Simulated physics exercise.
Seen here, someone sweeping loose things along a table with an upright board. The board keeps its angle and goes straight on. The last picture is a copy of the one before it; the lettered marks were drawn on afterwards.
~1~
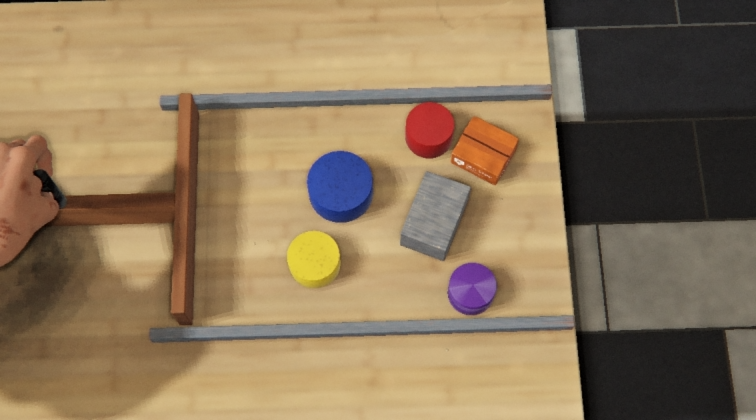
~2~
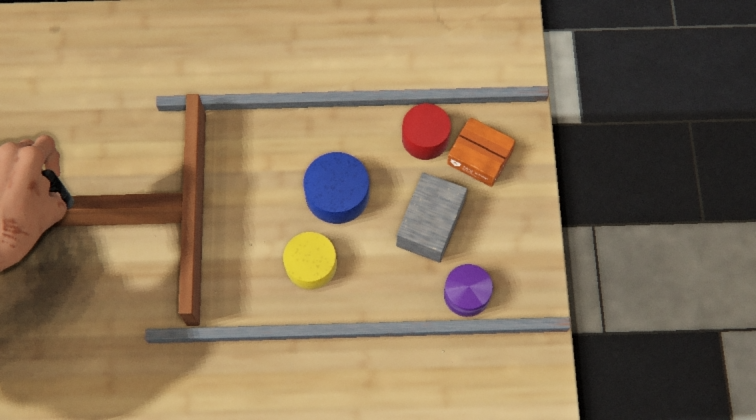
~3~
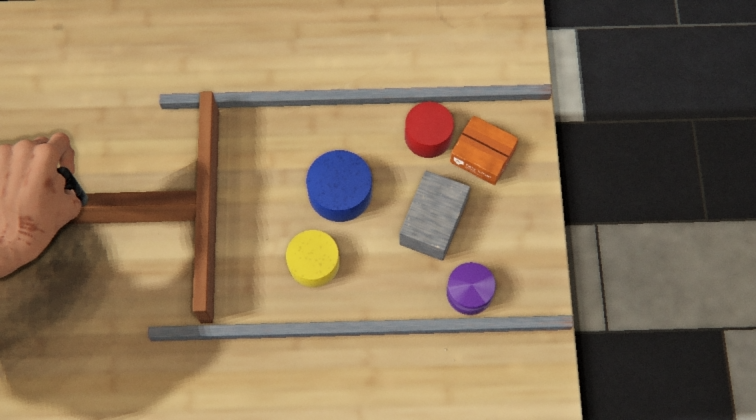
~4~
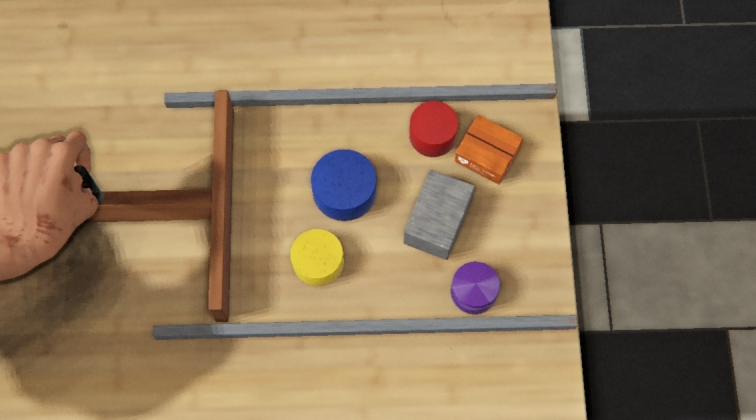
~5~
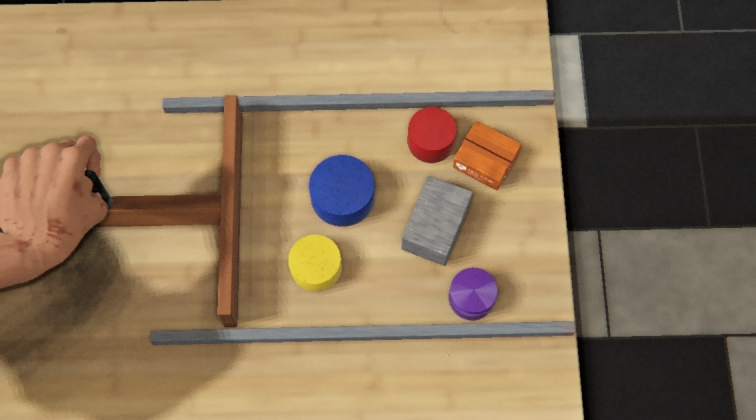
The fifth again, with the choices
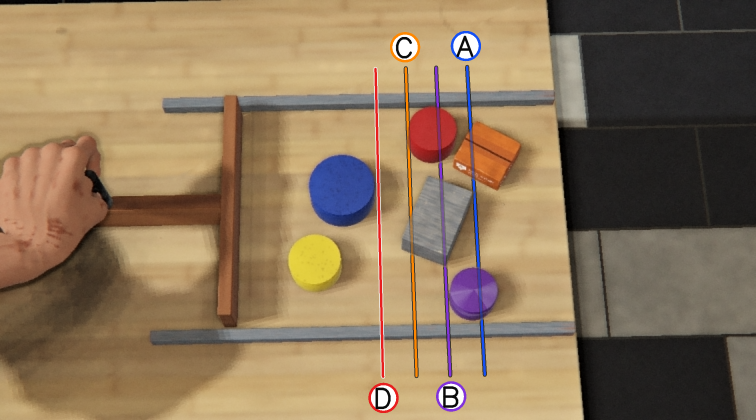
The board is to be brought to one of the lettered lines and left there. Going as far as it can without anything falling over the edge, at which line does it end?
As far as mark A.
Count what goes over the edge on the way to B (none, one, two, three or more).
The count is none.
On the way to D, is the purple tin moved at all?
By then, no.
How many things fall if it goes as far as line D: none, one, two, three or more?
The count is none.
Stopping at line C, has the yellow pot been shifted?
Yes.
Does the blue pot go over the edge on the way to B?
By then, no.
On the marked copy, A at (475, 213); B at (443, 213); C at (411, 214); D at (379, 215).
Taking A. A third of the way, board (317, 199); yellow pot (352, 263); blue pot (358, 191).
Two thirds of the way, board (405, 197); grey block (483, 226); purple tin (480, 298).
When it is over, board (473, 195); grey block (554, 217); orange box (545, 145); nothing has fallen.
As for the rest, B is safe but short; C is safe but short; D is safe but short.
